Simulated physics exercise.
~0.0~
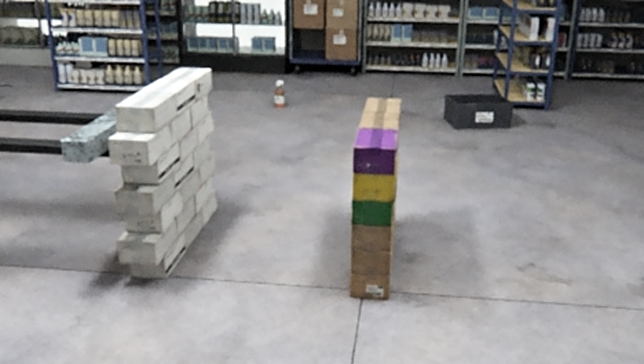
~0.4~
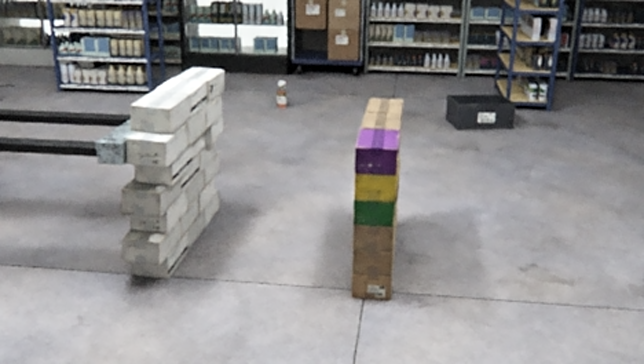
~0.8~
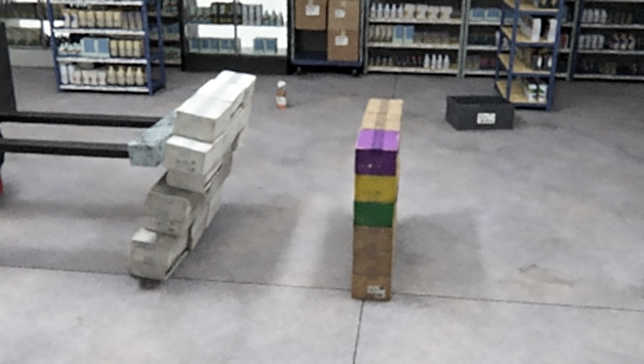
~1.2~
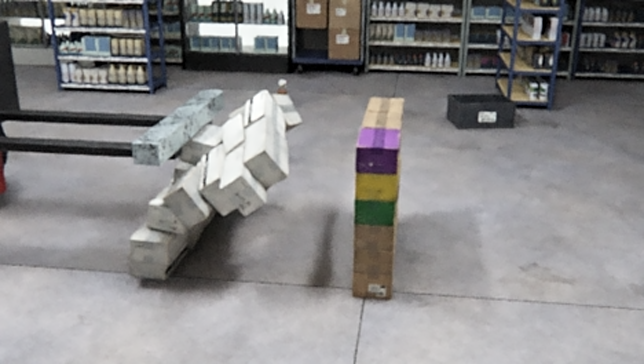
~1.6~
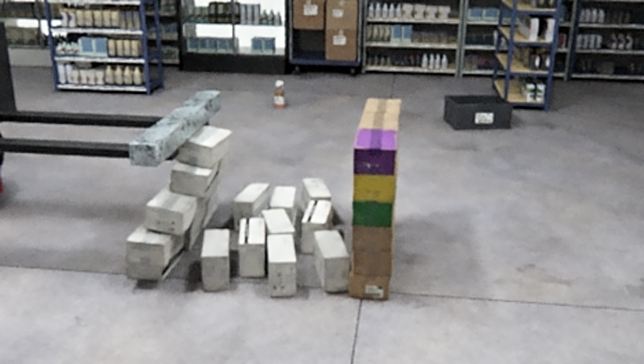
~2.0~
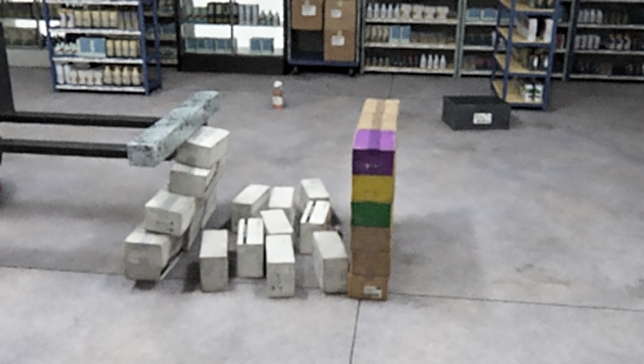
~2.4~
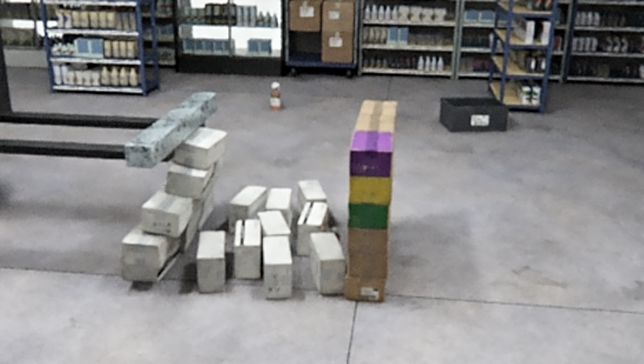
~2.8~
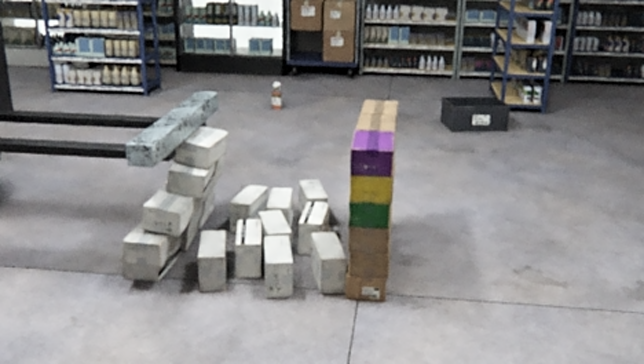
In the video, a beam on a truck's forks pushes right into a wall of pale boxes, whose upper part leans and tumbles into the aisle. The lower boxes stay in a slanted stack, while the brown wall with purple, yellow and green boxes remains standing.
